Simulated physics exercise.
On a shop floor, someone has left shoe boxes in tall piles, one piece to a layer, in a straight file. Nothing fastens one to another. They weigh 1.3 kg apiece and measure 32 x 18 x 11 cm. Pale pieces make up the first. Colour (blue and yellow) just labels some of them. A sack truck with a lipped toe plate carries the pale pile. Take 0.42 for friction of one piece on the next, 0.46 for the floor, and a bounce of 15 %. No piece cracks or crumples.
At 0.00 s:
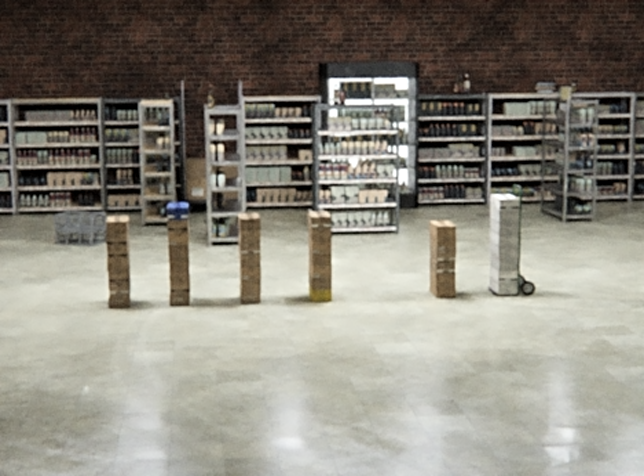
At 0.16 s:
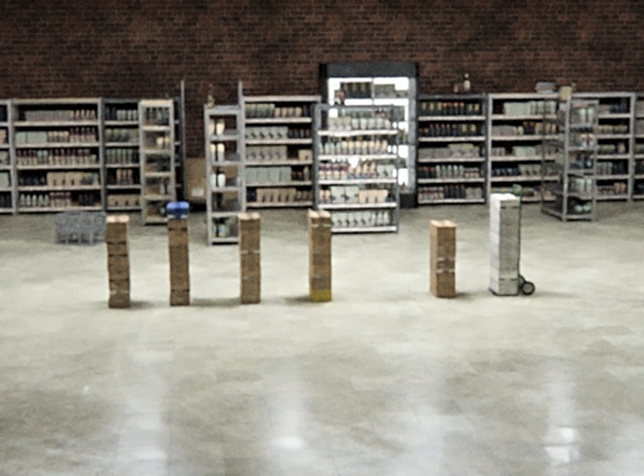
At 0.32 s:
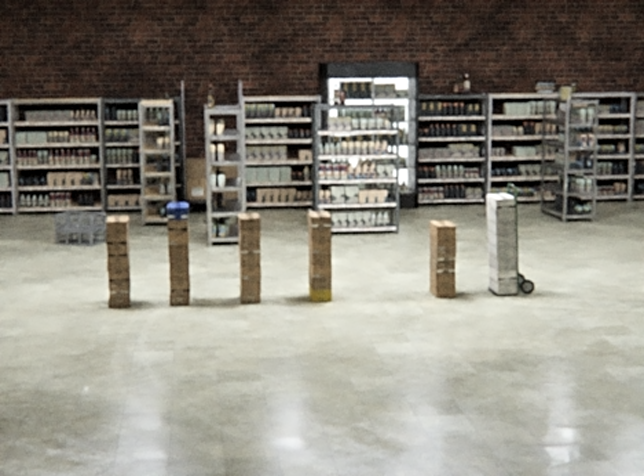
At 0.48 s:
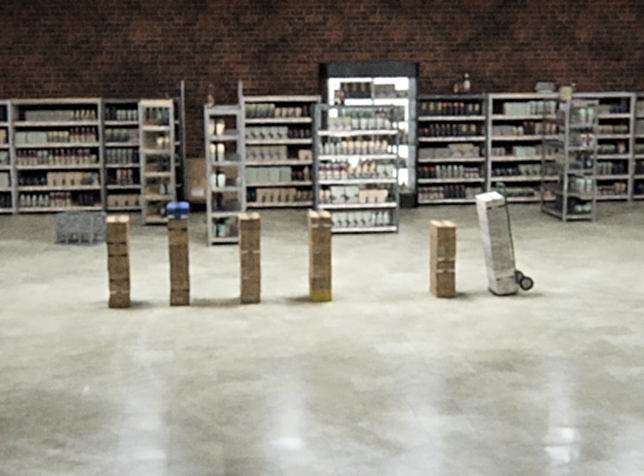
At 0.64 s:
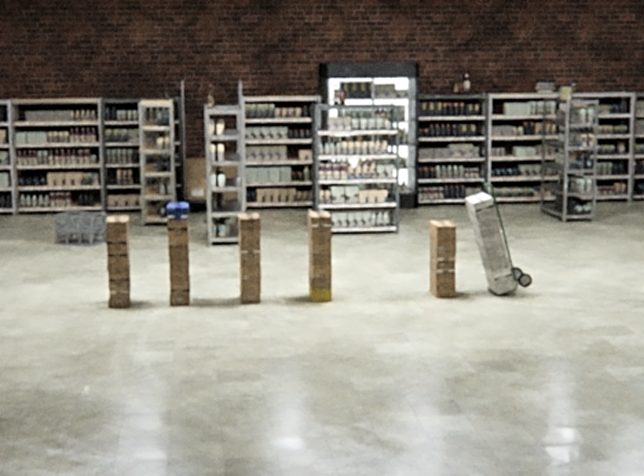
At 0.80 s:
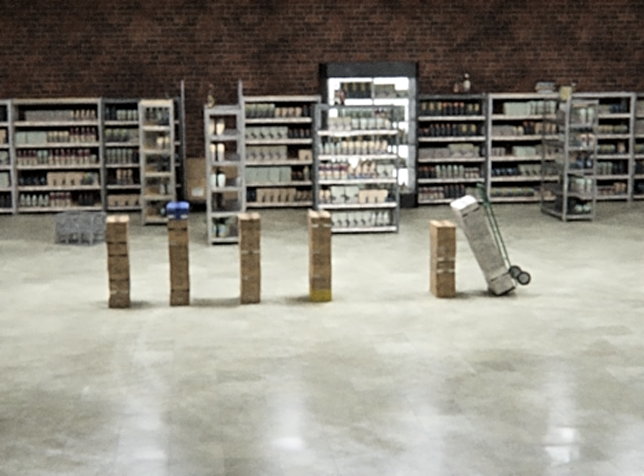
A pale pile of boxes on a sack truck tilting steadily left toward a row of still brown piles on a shop floor.
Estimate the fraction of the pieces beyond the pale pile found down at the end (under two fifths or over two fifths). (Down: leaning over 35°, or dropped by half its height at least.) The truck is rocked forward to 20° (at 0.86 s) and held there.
It comes to under two fifths.
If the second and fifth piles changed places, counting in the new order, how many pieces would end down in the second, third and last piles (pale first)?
In that case second 7, third 0, last 0.
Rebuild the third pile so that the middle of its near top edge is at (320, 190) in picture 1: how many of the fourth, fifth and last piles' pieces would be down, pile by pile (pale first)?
Then fourth 0, fifth 0, last 0.
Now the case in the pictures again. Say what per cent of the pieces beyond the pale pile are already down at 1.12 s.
By then 0 per cent.
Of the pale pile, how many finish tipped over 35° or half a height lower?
The count is 7.
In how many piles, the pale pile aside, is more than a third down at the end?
1 in all.
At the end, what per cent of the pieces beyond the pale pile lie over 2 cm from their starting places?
Shifted: 35 per cent.
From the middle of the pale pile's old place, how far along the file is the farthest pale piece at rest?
Some 155 cm.
After 1.12 s, 8 of the pale pile down; none of the 35 other boxes down, 6 disturbed.
After 1.52 s, 8 of the pale pile down; 6 of the 35 other boxes down.
At rest (3.1 s), 7 of the pale pile down; 6 of the 35 other boxes down; blue box unmoved; yellow box shifted 37 mm. That is 17 per cent. As the last picture would show them, middles, blue box near (178, 211), yellow box near (316, 292).
